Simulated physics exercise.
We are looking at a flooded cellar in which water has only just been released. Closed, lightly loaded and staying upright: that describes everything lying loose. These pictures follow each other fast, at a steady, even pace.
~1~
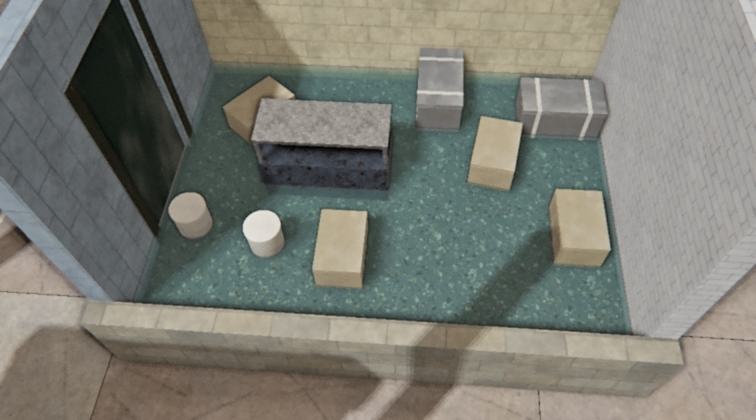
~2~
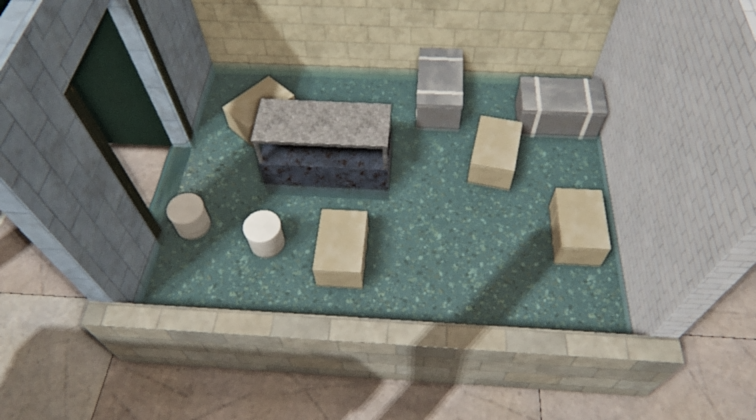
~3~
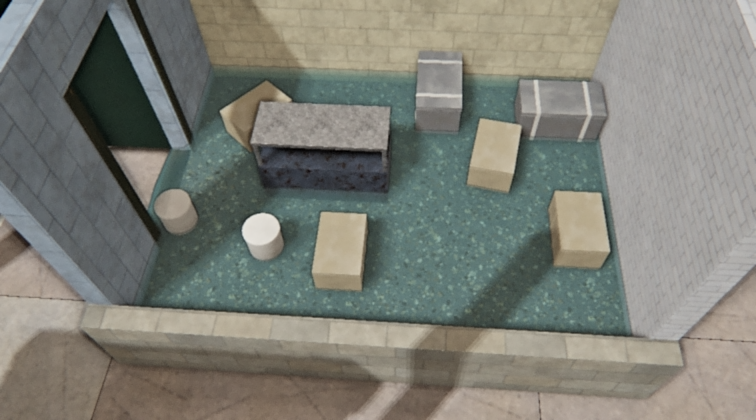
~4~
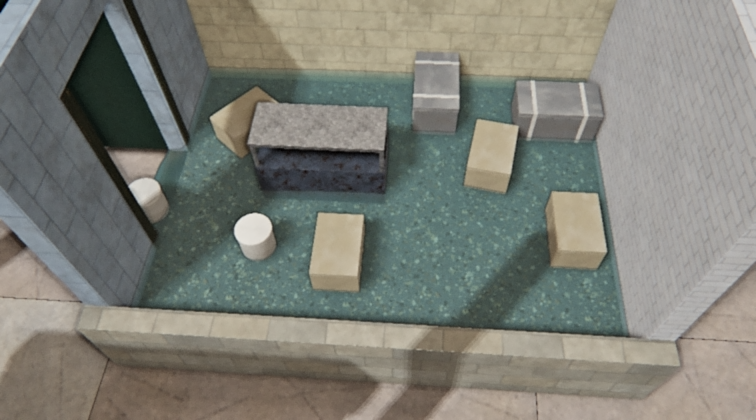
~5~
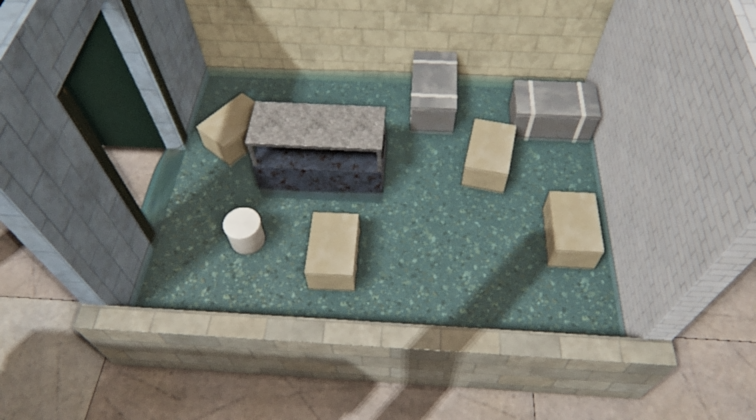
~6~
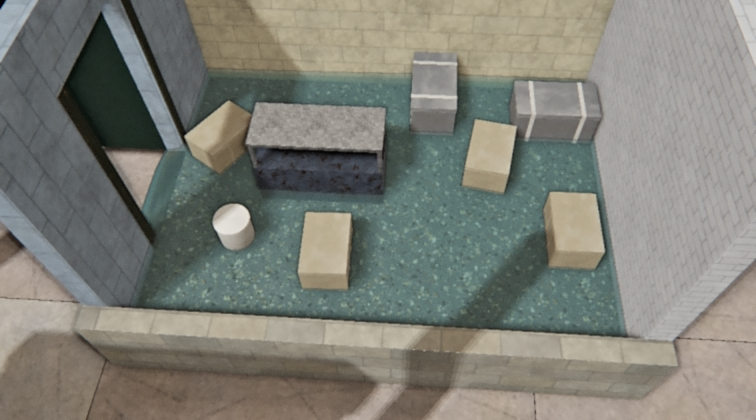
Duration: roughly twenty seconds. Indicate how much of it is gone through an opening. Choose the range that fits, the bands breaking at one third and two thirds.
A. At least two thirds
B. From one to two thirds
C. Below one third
B.
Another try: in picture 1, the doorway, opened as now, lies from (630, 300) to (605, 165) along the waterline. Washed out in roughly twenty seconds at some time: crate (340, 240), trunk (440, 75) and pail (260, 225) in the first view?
The first makes it out, the second makes it out, the last makes it out.
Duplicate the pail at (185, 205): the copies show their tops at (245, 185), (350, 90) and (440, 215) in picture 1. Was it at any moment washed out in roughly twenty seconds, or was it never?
First escapes, second escapes, third escapes.
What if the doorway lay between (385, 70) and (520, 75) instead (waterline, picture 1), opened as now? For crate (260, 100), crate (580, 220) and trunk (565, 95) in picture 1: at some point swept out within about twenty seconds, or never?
In sequence: Escapes, escapes, escapes.
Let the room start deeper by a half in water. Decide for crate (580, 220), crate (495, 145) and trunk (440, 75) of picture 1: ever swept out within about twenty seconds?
Log - object 1: Still there; object 2: Still there; object 3: Lost.
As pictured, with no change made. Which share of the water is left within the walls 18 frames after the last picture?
By my count, 64 per cent.
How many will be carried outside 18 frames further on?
Total: 4.
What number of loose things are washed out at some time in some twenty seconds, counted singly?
So, 4 of them.
A moment on, 2 of 8 are out; 6 afloat.
Next, 4 of 8 are out; 4 afloat.
Later, 4 of 8 are out; 4 afloat.
In the end, 4 of 8 are out; 3 afloat.
